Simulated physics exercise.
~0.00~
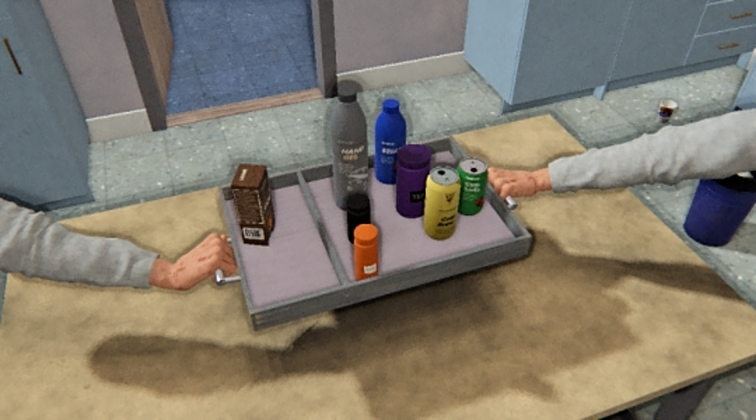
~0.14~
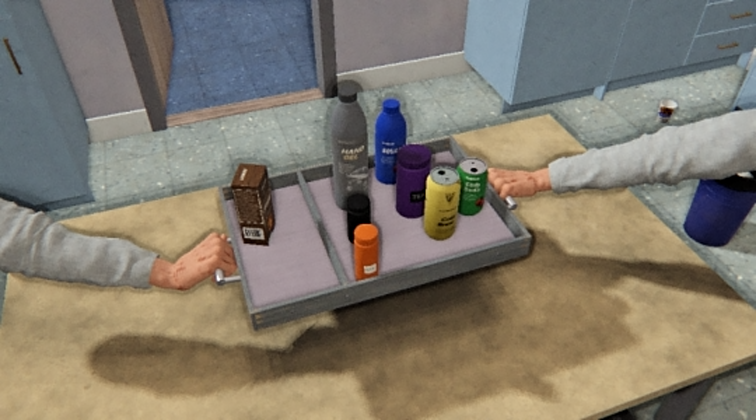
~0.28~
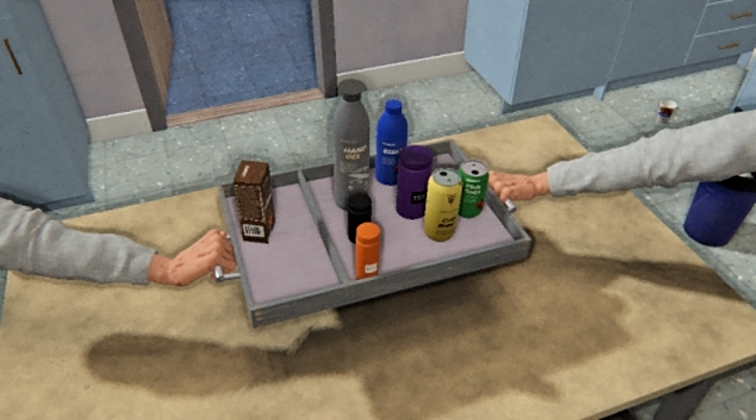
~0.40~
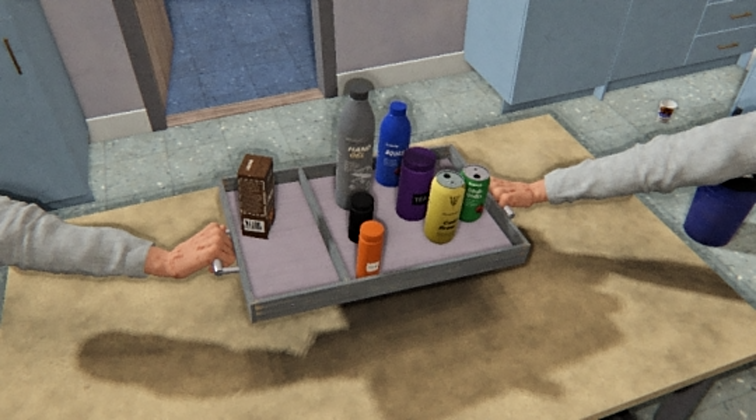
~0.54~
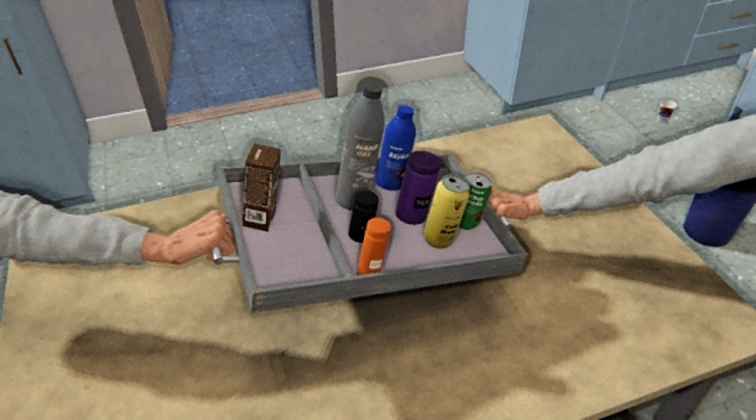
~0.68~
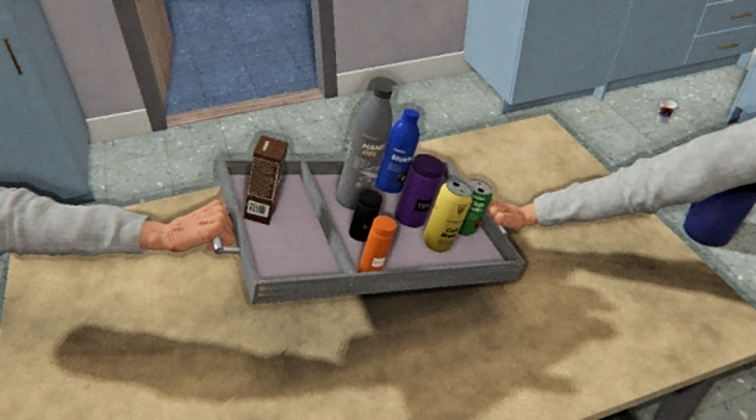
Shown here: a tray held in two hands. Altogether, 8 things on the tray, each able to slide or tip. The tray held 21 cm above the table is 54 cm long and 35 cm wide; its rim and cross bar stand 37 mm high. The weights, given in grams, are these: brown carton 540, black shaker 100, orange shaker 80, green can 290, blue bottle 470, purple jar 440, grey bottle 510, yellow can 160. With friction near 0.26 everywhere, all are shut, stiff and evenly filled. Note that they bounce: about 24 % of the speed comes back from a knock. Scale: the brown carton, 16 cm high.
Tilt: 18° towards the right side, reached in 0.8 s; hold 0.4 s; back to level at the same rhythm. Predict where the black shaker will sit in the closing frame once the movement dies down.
I would say around (451, 196).
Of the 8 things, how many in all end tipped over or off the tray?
1 of them.
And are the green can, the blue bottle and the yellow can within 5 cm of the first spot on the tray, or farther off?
Green can: Remains in place; blue bottle: Is displaced; yellow can: Is displaced.
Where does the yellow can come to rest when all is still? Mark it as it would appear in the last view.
Near (498, 203).
Around 1.18 s, tray tilted 18°, right edge down; black shaker shifted 7 cm near (399, 215); brown carton shifted 8 cm; grey bottle shifted 9 cm.
Around 1.58 s, tray tilted 14°, right edge down; black shaker shifted 20 cm near (453, 211); grey bottle tipped 11° against what carries it; blue bottle tipped 11° against what carries it.
Finally (3.1 s), on their side or leaning hard on the tray, grey bottle; not toppled but over 5 cm from the start, brown carton, black shaker, orange shaker, blue bottle, purple jar and yellow can; green can still in place (within 5 cm). Final places as that camera would see them, black shaker near (451, 196).
